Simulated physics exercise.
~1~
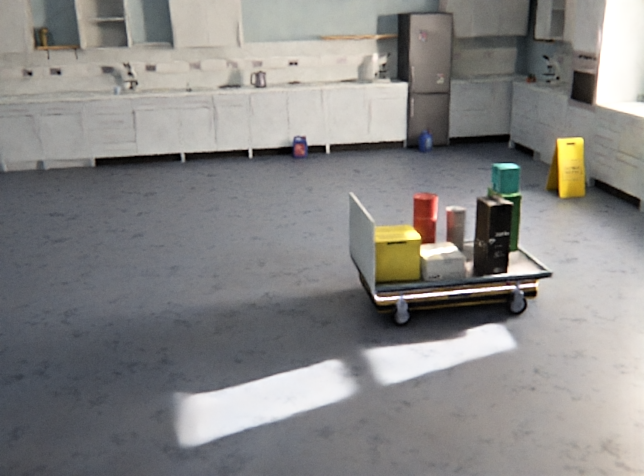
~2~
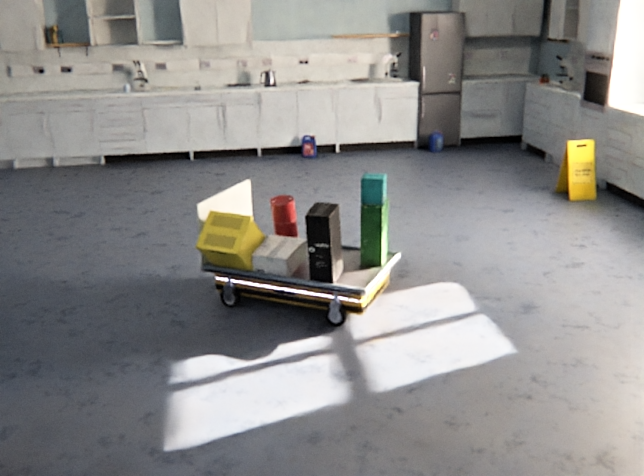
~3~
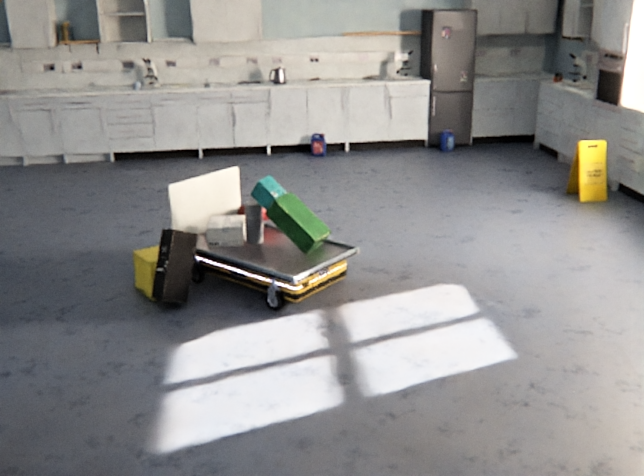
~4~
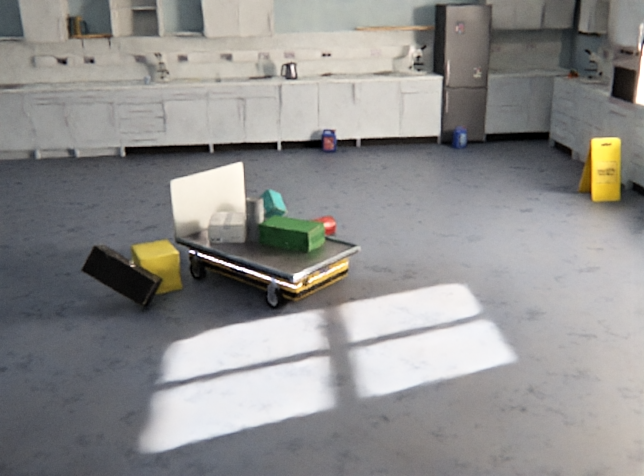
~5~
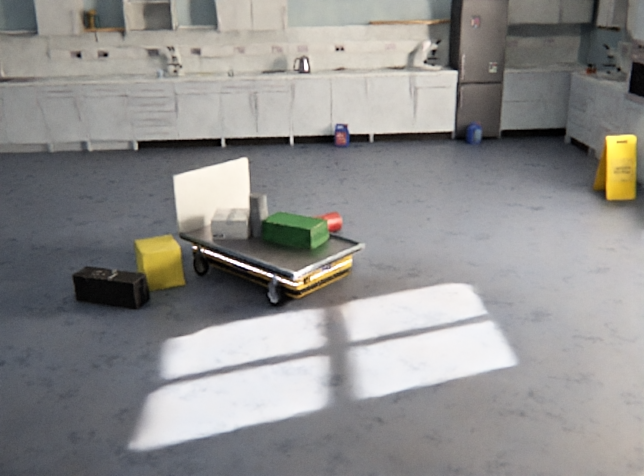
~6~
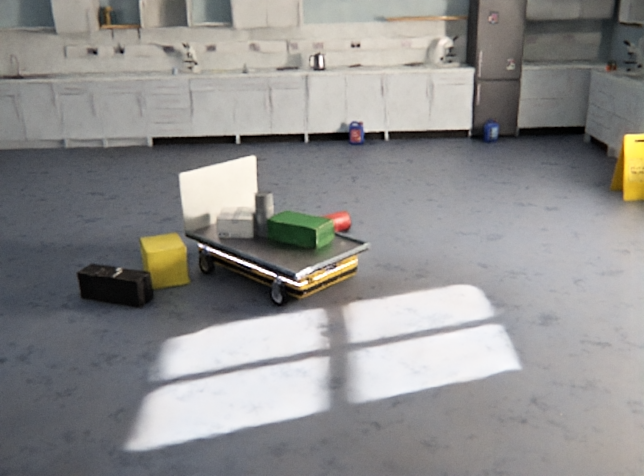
A large, grey-floored kitchen is seen from a raised view that drifts slightly sideways, with white cabinets behind and a yellow floor sign at right. A flat cart carries a yellow tote, a white parcel, red and grey canisters, a black box, and a turquoise box stacked on a green one. The cart rolls left and turns, and the yellow tote and black box slide off its left side. As it stops, the stacked boxes topple and the red canister leaves the deck. Finally, the green box lies on its side aboard beside the shifted parcel and grey canister, the turquoise box out of sight.
